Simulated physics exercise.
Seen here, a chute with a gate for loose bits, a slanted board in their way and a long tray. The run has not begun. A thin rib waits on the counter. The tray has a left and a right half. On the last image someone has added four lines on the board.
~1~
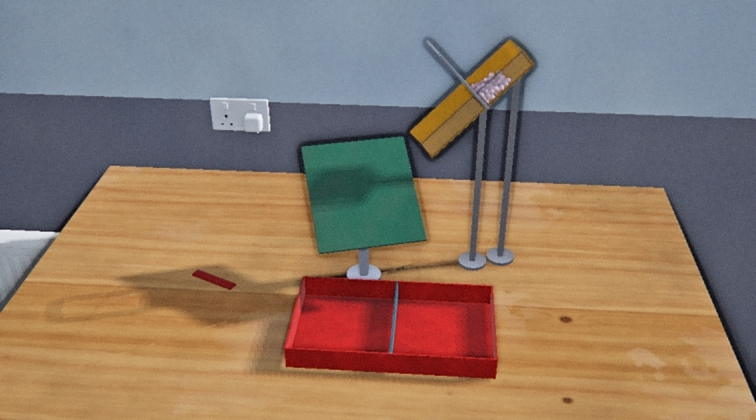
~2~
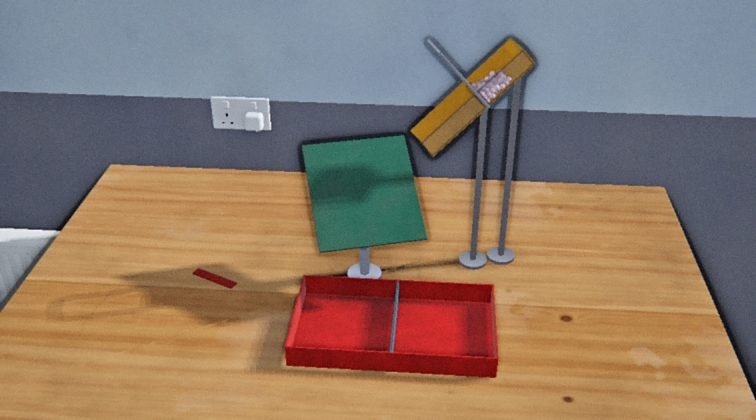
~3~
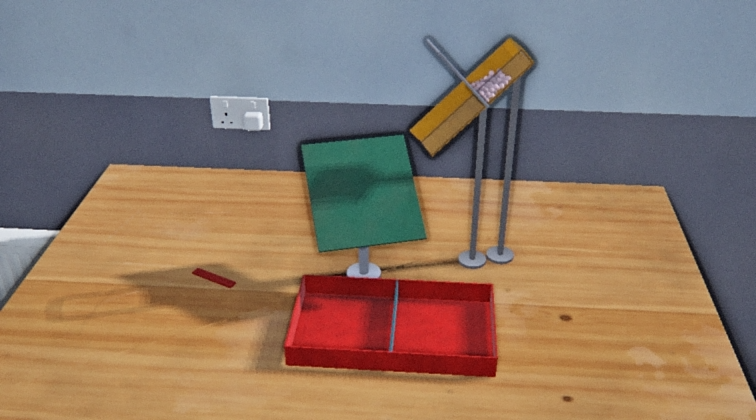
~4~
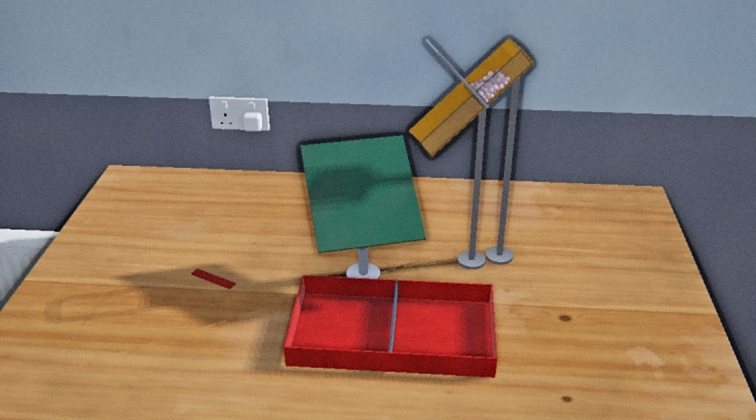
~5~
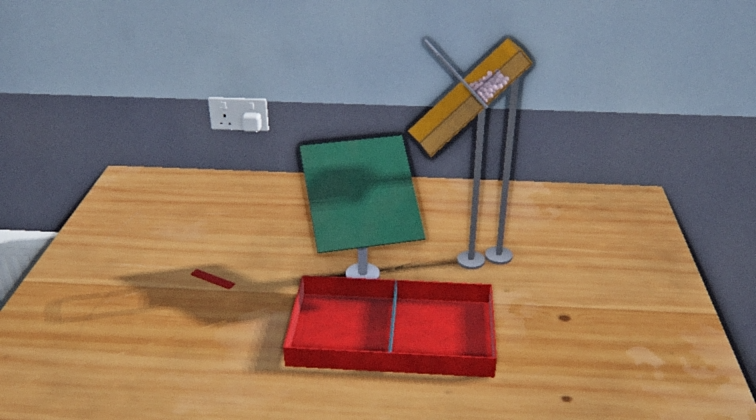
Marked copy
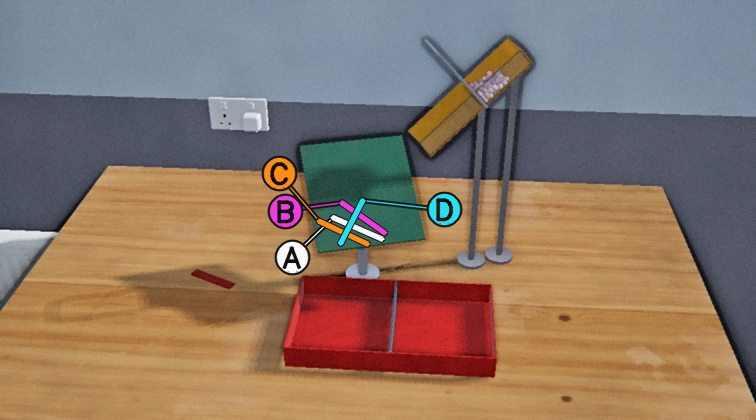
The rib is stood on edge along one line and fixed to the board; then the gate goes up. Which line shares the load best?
C.
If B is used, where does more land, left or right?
More lands on the right.
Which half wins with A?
More lands on the right.
On the marked copy, line A from (333, 217) to (381, 238); line B from (341, 202) to (384, 232); line C from (319, 221) to (367, 244); line D from (362, 200) to (340, 243).
If A is chosen, of what is caught, about a quarter in the left half, most in the right.
If B is chosen, of what is caught, a small part in the left half, most in the right.
If C is chosen, of what is caught, about half in the left half, about half in the right.
If D is chosen, of what is caught, nearly all in the left half, a small part in the right.
